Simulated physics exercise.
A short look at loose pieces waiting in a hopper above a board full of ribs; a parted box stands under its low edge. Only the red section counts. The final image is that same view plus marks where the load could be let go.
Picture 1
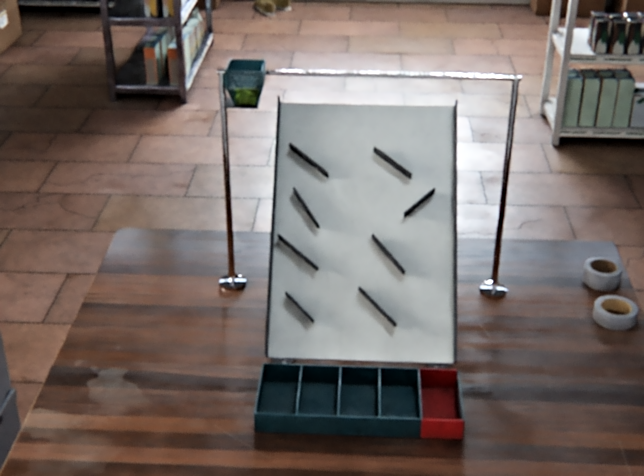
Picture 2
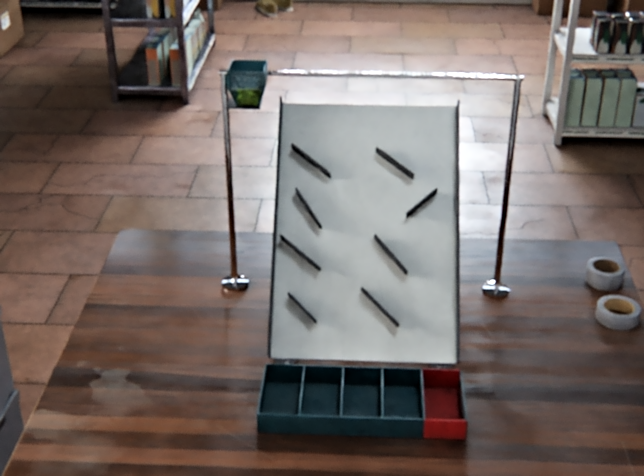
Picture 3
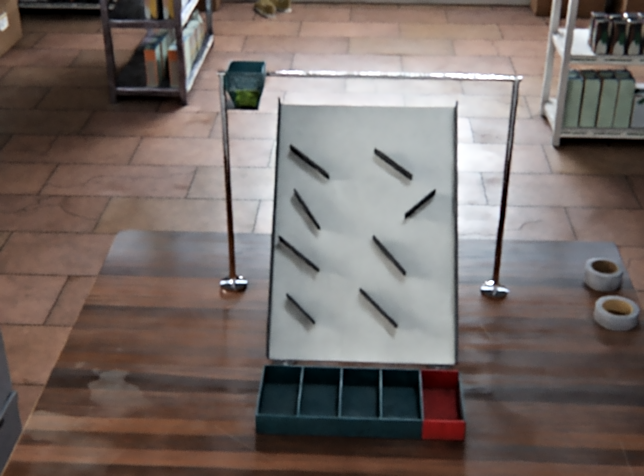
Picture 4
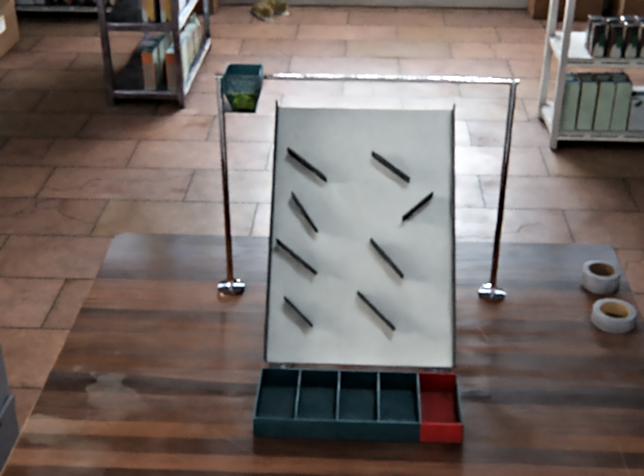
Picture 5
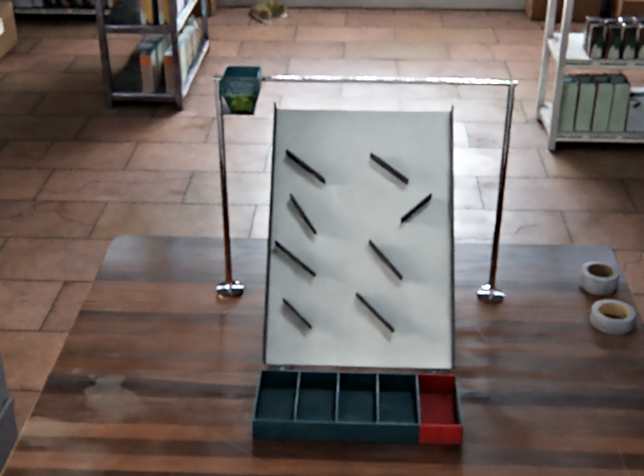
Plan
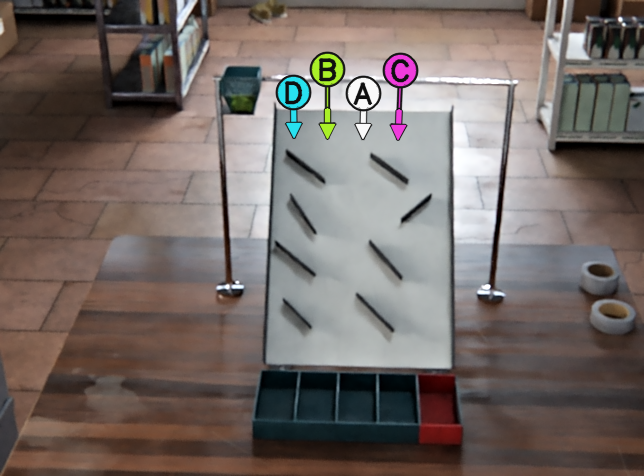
A small green hopper hangs still above a white ribbed board and a sectioned box.
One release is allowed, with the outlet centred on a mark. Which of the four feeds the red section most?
I would pick mark C.
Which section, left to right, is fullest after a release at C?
The fifth from the left.
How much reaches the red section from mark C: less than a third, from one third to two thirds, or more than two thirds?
Mark C gives more than two thirds.
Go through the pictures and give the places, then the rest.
In the first picture, hopper near (247, 95), dried peas, door shut.
In the second picture, ribs (292, 144) to (330, 174), (376, 147) to (414, 175), (296, 188) to (321, 226).
In the third picture, ribs (405, 214) to (435, 189), (279, 236) to (318, 269), (373, 235) to (406, 273).
In the fourth picture, ribs (284, 297) to (312, 325), (357, 291) to (395, 328).
In the fifth picture, red section near (441, 433), number 5 of 5 from the left.
On the marked copy, mark A meets the board at (363, 133); mark B meets the board at (327, 133); mark C meets the board at (398, 134); mark D meets the board at (293, 132).
With A, close to a third in the red section, close to half in other sections, close to a quarter outside the box.
With B, close to half in the red section, close to a third in other sections, close to a quarter outside the box.
With C, all but a few in the red section, a small share outside the box.
With D, close to half in the red section, close to a third in other sections, a small share held on the board, a small share outside the box.
